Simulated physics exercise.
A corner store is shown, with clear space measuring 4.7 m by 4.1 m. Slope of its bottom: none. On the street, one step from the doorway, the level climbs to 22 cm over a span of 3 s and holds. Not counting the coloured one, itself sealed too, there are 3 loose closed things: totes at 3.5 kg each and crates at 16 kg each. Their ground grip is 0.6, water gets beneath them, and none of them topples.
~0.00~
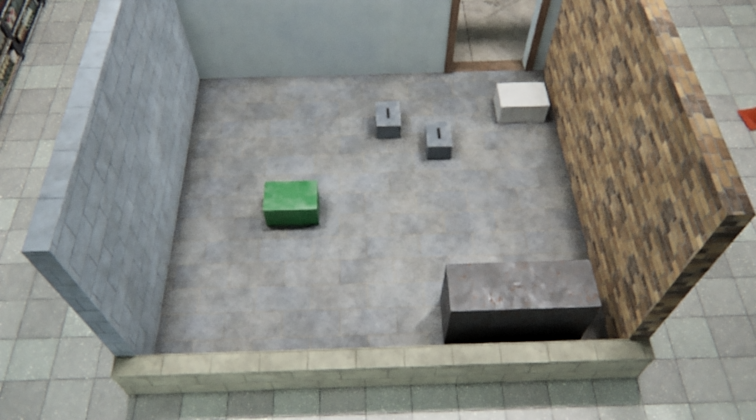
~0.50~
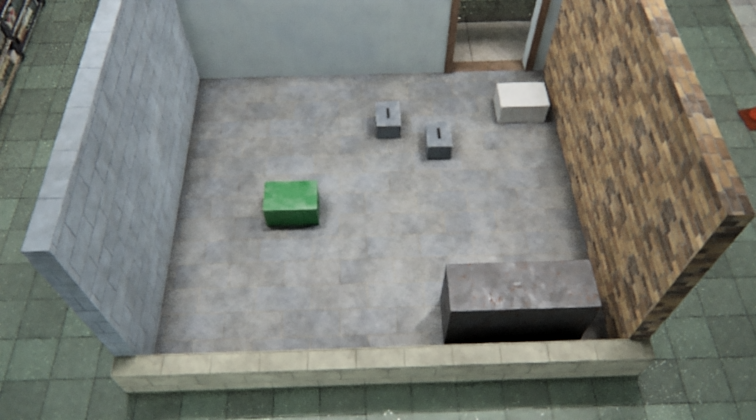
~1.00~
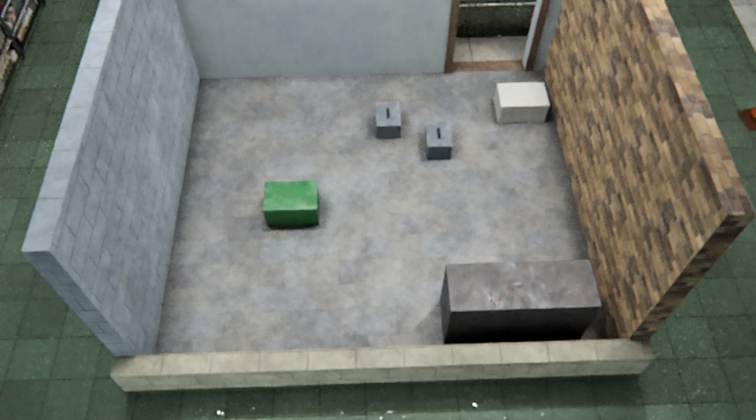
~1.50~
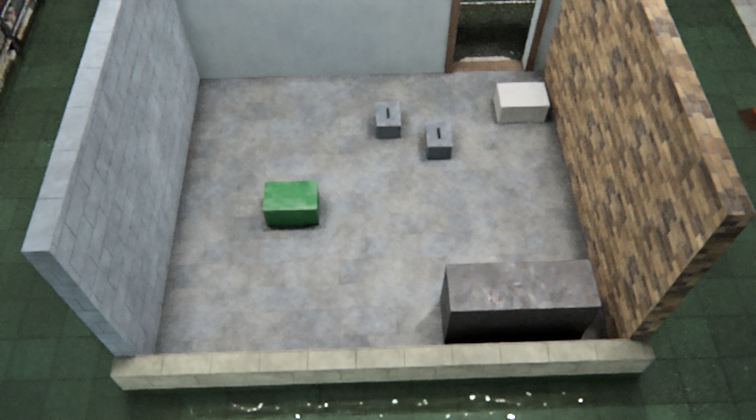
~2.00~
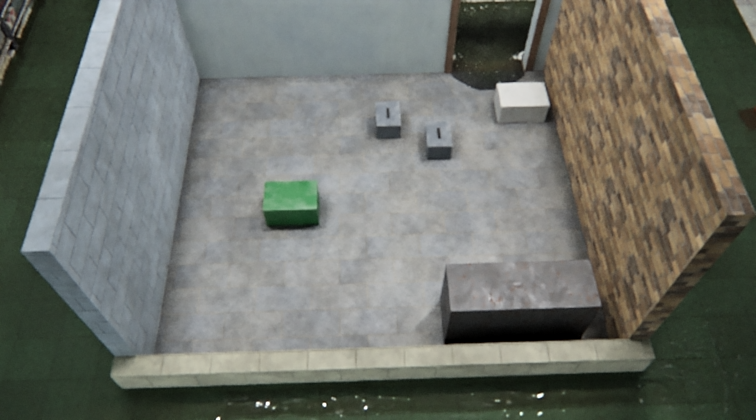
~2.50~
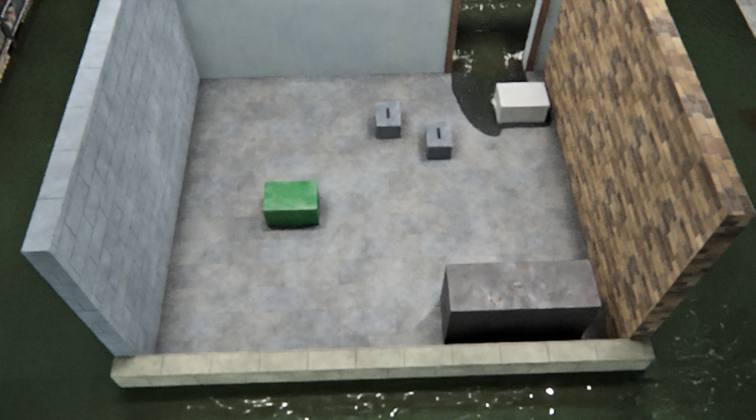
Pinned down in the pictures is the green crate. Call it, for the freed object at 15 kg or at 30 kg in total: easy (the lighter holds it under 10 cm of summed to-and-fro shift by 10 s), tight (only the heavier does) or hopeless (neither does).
Easy.
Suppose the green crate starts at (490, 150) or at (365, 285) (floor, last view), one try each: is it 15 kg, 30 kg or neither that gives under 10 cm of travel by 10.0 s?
Going in order: Neither weight works, heavier weight required.
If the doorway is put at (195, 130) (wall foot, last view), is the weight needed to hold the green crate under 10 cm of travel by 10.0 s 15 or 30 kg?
That way, the small mass suffices.
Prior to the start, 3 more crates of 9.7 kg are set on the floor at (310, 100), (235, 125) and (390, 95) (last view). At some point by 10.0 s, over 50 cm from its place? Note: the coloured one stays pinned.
Below the mark, below the mark, below the mark.
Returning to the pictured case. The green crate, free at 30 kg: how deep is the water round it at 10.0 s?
About 4 cm.
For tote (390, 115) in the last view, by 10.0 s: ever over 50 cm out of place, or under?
I'd say it falls below.
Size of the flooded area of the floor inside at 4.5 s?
Wet area: Approx. 8.0 m2.
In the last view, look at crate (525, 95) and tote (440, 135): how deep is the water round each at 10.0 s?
I'd put it at 8 cm and 5 cm respectively.
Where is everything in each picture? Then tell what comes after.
The green crate at (290, 195), on the bottom; 0.0 m2 under water; 0 of 4 have shifted, in the first picture.
The green crate at (290, 195) rests on the ground; water covers 0.0 m2; 0 of 4 have shifted, in the second picture.
The green crate at (290, 195) rests on the ground; water covers 0.0 m2; 0 of 4 have shifted, in the third picture.
The green crate at (290, 195) rests on the ground; 0.0 m2 under water; 0 of 4 have shifted, in the fourth picture.
The green crate at (290, 195) rests on the ground; water covers 0.2 m2; 0 of 4 have shifted, in the fifth picture.
The green crate at (290, 195), on the bottom; 0.8 m2 under water; 0 of 4 have shifted, in the sixth picture.
After 3.5 s the green crate would be 0 cm from its start with 15 kg and 0 cm from its start with 30 kg; 0 cm of water round it then.
After 4.5 s the green crate would be 0 cm from its start with 15 kg and 0 cm from its start with 30 kg; 0 cm of water round it then.
After 7.0 s the green crate would be 0 cm from its start with 15 kg and 0 cm from its start with 30 kg; 1 cm of water round it then.
After 10.0 s the green crate would be 0 cm from its start with 15 kg and 0 cm from its start with 30 kg; 4 cm of water round it then.
